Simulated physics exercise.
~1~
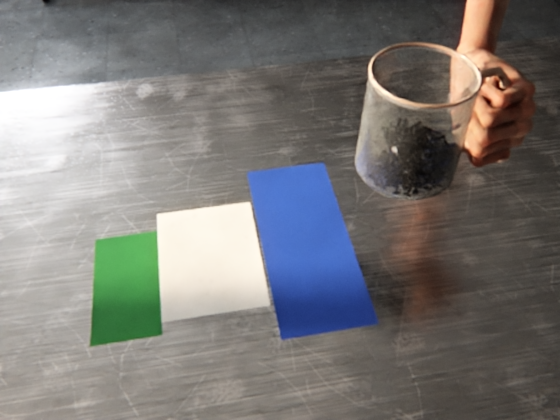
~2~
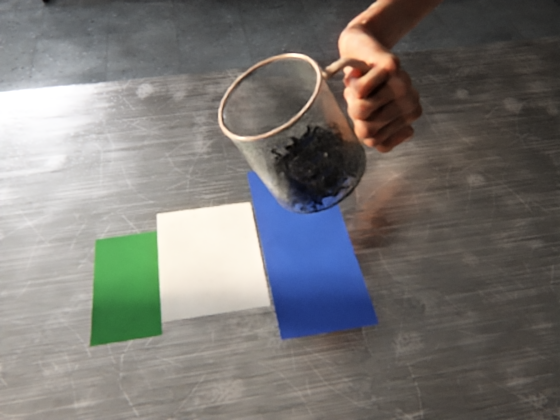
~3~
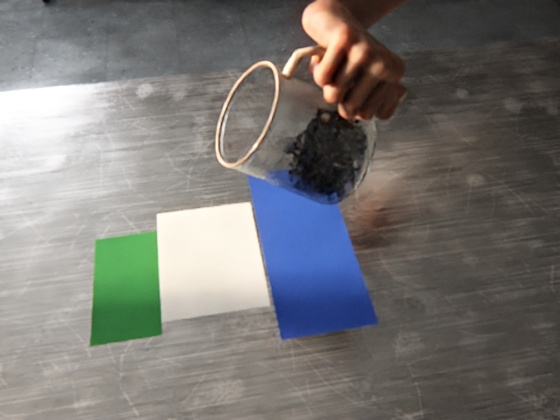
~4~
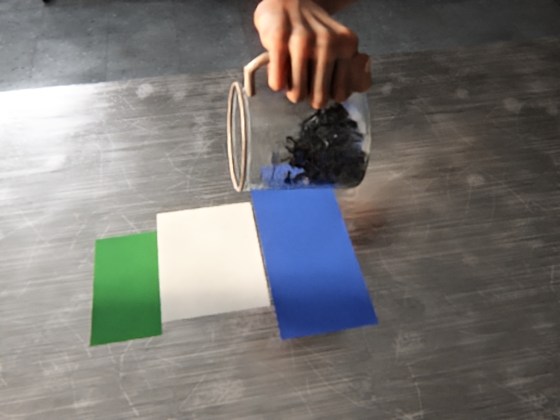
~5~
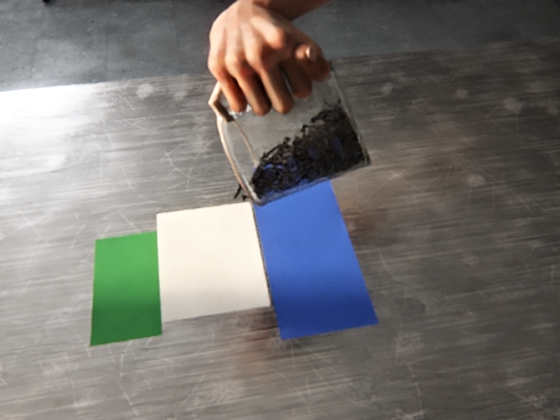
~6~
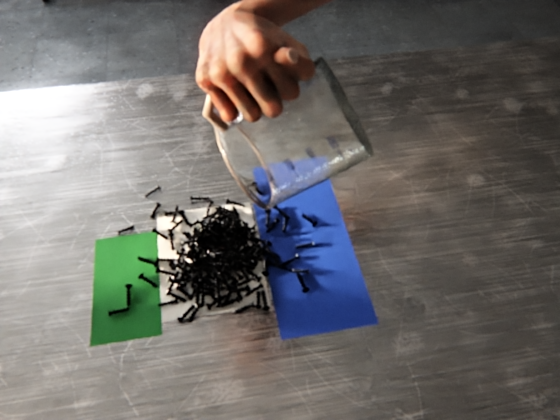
A scratched grey metal table is seen from above at an angle, with three paper mats lying side by side, green on the left, white in the middle and blue on the right. A hand holds a clear jug of small black screws upright beyond the blue mat at the upper right. The hand moves the jug left and tips it until it lies on its side, the screws still inside. As it tilts further, the screws slide to the rim and then spill out. They end mostly heaped on the white mat, with some scattered on the blue, a few on the green and a few on bare table, while the hand still holds the tipped jug above.
